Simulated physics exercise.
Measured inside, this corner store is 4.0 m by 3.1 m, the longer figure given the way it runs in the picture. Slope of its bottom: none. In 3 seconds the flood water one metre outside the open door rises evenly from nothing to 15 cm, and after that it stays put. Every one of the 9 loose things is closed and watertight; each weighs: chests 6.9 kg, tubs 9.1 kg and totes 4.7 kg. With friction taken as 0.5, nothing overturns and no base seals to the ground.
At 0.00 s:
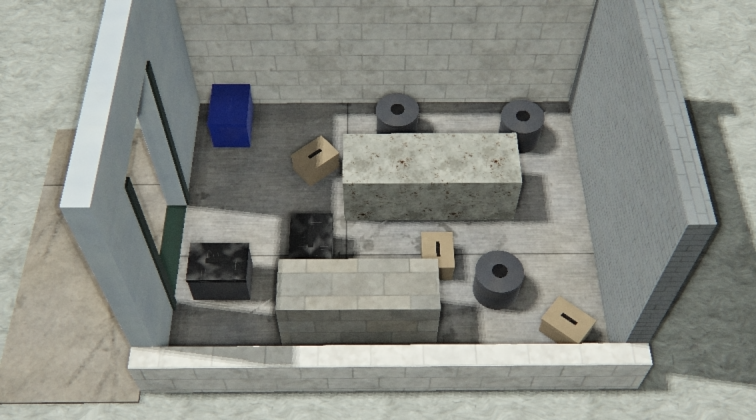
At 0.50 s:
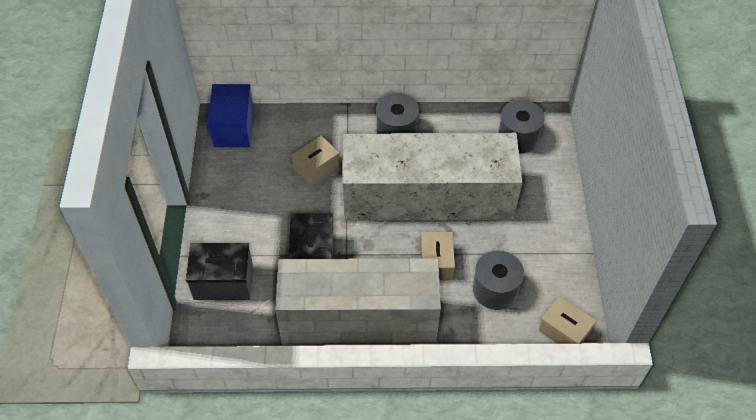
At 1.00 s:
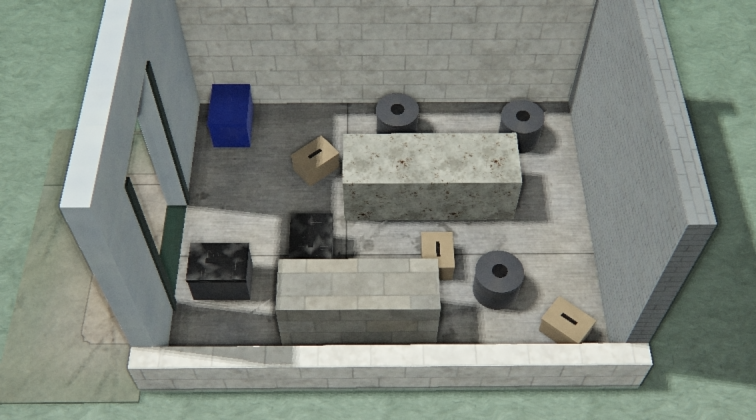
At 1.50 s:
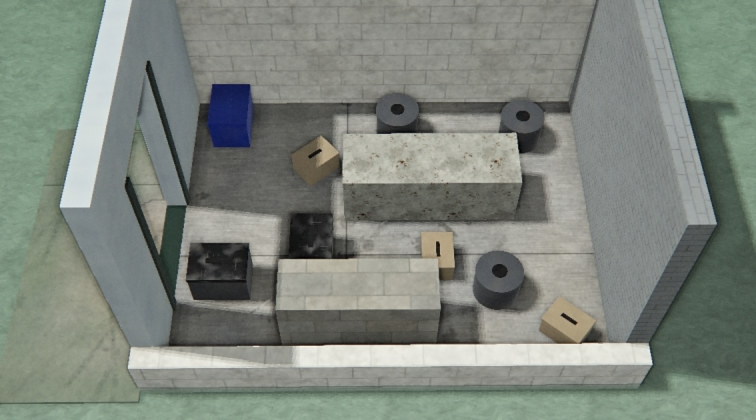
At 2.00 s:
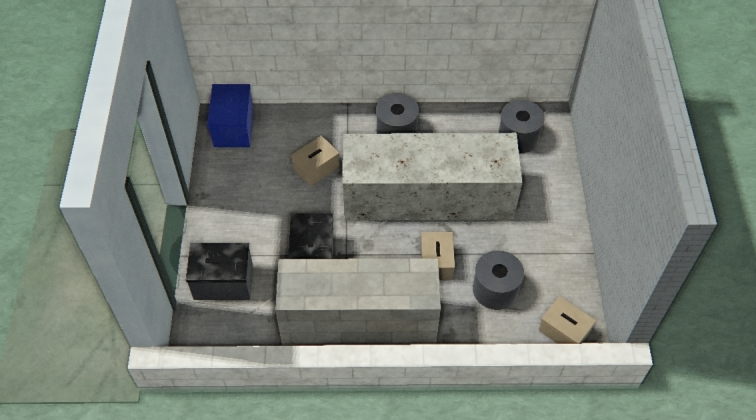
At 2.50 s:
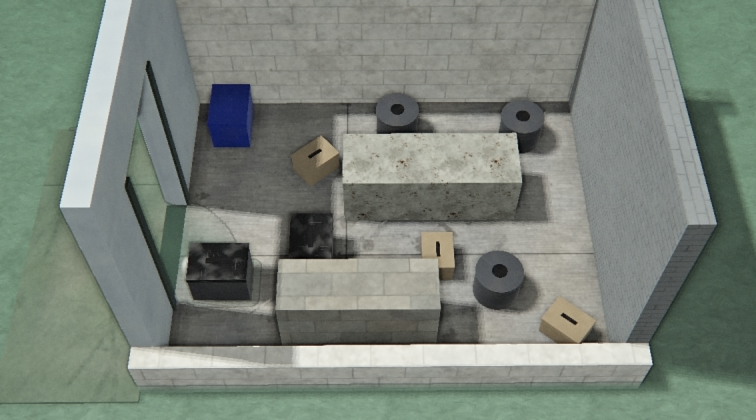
Greenish water spreads over the pale ground around a roofless corner store, then creeps across the brown paving outside the left doorway until it is covered. Finally a thin film edges in over the floor just inside, while the blue chest, dark tubs, tan totes and long counters stay still.
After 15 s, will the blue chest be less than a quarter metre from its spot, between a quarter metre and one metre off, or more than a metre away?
Prediction: It relocates a short stretch.
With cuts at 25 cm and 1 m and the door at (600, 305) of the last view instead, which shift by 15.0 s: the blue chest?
Well, the blue chest ends up distant in that setup.
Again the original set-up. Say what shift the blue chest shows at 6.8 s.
By that time, close to 0 cm.
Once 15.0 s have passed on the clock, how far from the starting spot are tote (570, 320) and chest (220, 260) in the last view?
The first is 100 cm from its start, the second 50 cm.
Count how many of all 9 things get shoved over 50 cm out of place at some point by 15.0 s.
All told, that gives 9.
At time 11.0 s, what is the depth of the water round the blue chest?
The depth there is around 5 cm.
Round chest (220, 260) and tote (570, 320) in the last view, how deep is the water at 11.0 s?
First roughly 6 cm, second roughly 9 cm.
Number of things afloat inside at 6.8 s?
By my count, 3.
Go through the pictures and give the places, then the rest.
The blue chest at (229, 104) rests on the ground; 0.0 m2 under water; 0 of 9 have shifted, in the first frame.
The blue chest at (229, 104) rests on the ground; 0.0 m2 under water; 0 of 9 have shifted, in the second frame.
The blue chest at (229, 104), on the bottom; water covers 0.0 m2; 0 of 9 have shifted, in the third frame.
The blue chest at (229, 104), on the bottom; 0.0 m2 under water; 0 of 9 have shifted, in the fourth frame.
The blue chest at (229, 104), on the bottom; water covers 0.0 m2; 0 of 9 have shifted, in the fifth frame.
The blue chest at (229, 104), on the bottom; 0.4 m2 under water; 0 of 9 have shifted, in the sixth frame.
After 3.5 s the blue chest is near (229, 104), 0.0 m from its start, aground; 0 afloat.
After 6.8 s the blue chest is near (227, 104), 0.0 m from its start, aground; 3 afloat.
After 11.0 s the blue chest is near (244, 161), 0.8 m from its start, afloat; 9 afloat.
After 15.0 s the blue chest is near (225, 136), 0.5 m from its start, afloat; 9 afloat.
